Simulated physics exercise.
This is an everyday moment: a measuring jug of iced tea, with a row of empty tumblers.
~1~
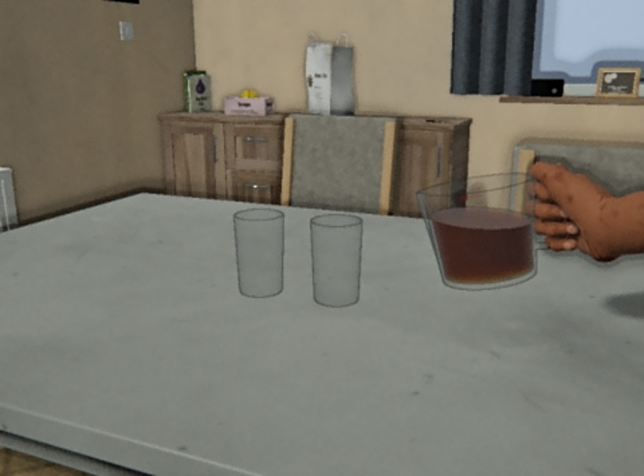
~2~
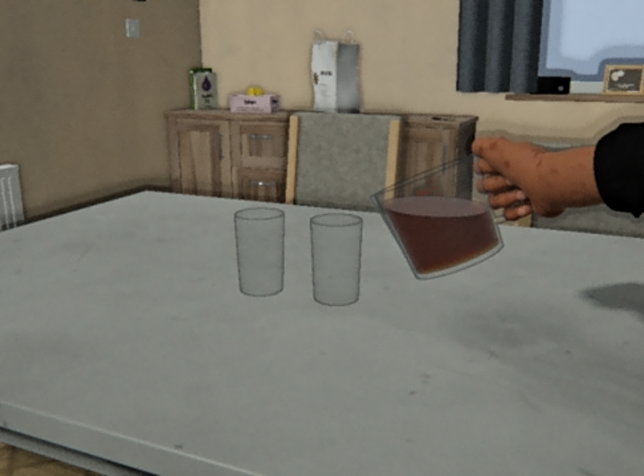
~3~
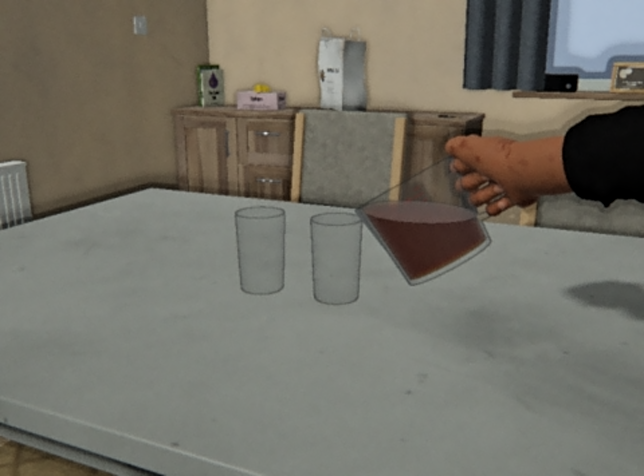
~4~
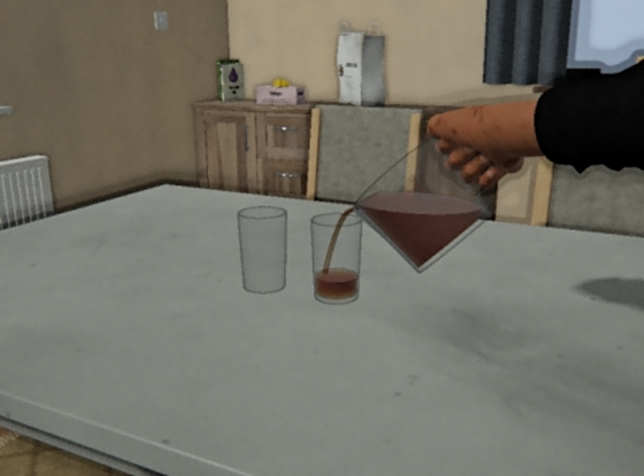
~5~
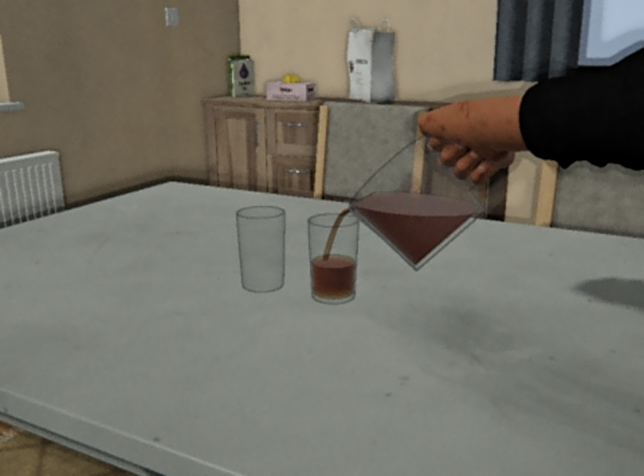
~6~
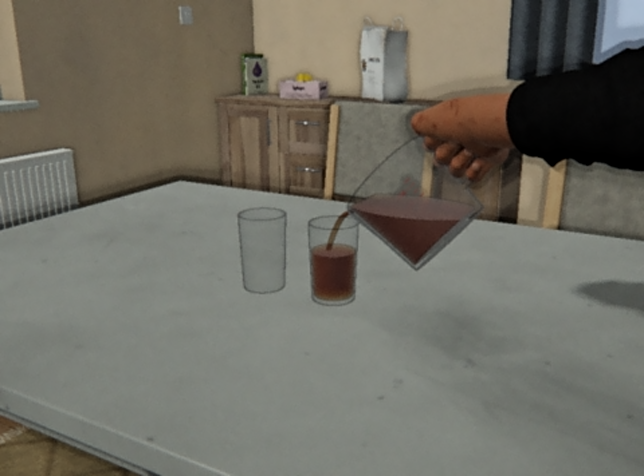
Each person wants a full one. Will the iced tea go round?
The supply keeps up.
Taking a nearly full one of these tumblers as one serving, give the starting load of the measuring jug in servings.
Some 2.5 of them.
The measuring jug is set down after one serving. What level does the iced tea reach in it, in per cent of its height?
My estimate is close to 40 in a hundred.
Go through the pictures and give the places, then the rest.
In the first frame, the measuring jug is on its way; measuring jug (482, 228) about two thirds full; two tumblers, the last at (260, 250).
In the second frame, the iced tea nears the lip; measuring jug (441, 215) tipped 25° with all of its load; the first is empty.
In the third frame, the iced tea nears the lip; measuring jug (426, 220) tipped 35° with all of its load; two tumblers, the last at (261, 248).
In the fourth frame, pouring; measuring jug (423, 206) tipped 45° with nearly all of its load; the first is about a quarter full.
In the fifth frame, pouring; measuring jug (418, 204) tipped 45° with about three quarters of its load; two tumblers, the last at (262, 246).
In the sixth frame, pouring; measuring jug (415, 204) tipped 50° with about three quarters of its load; the first is about two thirds full.
A moment on, the first is about three quarters full.
Further on, the first is done and the measuring jug has about two thirds of its load.
When it is over, both are full and about a quarter of the iced tea is over.
